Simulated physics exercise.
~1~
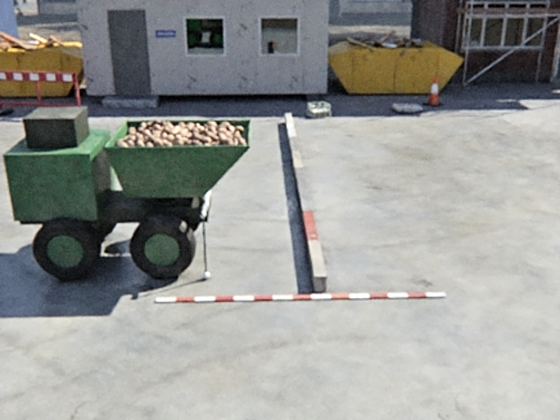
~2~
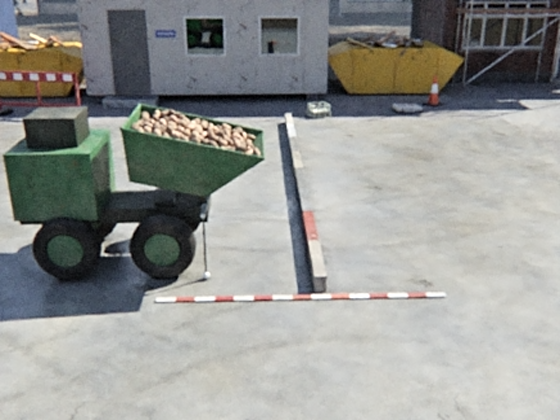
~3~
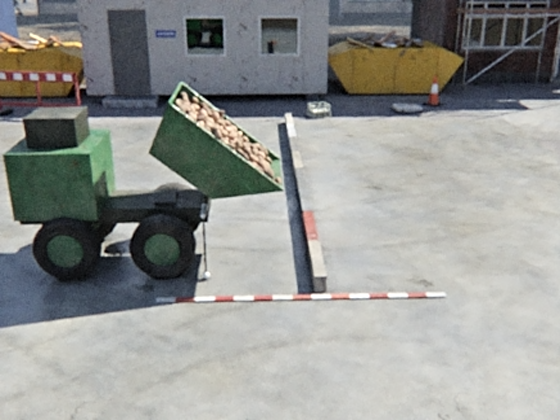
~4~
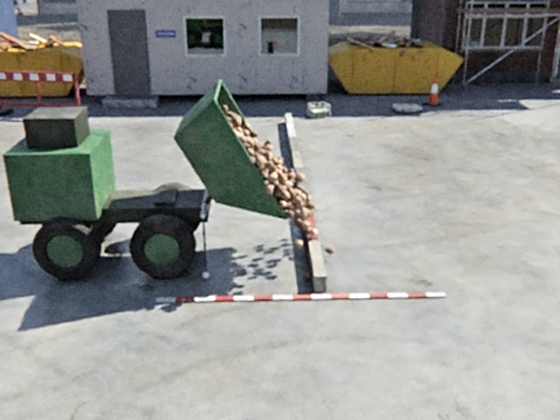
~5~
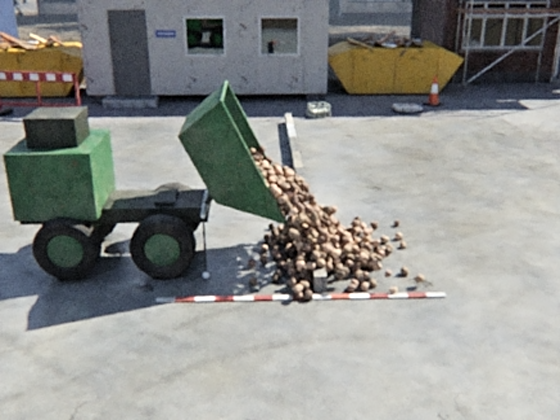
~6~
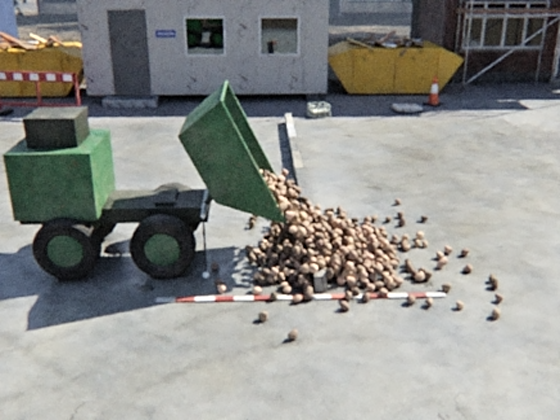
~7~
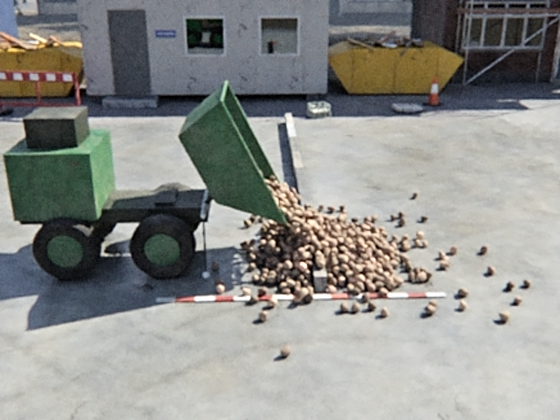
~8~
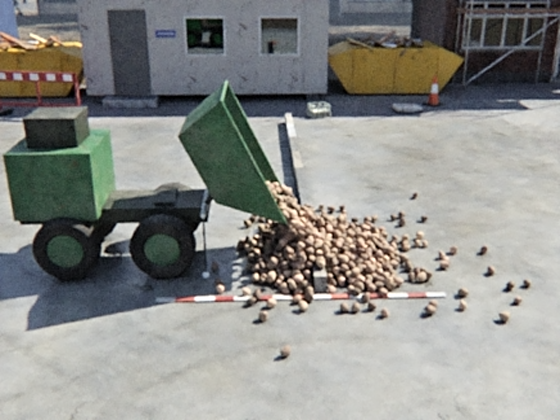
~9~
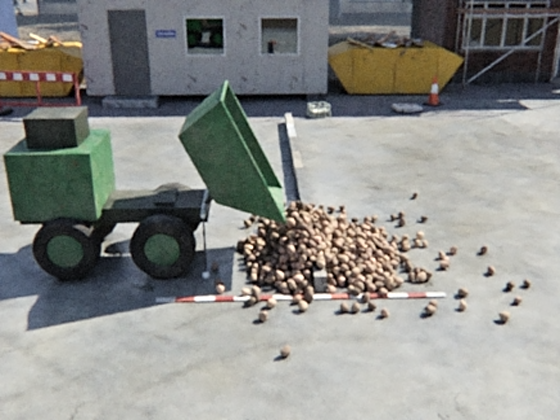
In a paved yard, a green dumper tips its skip, spilling stones across a kerb.
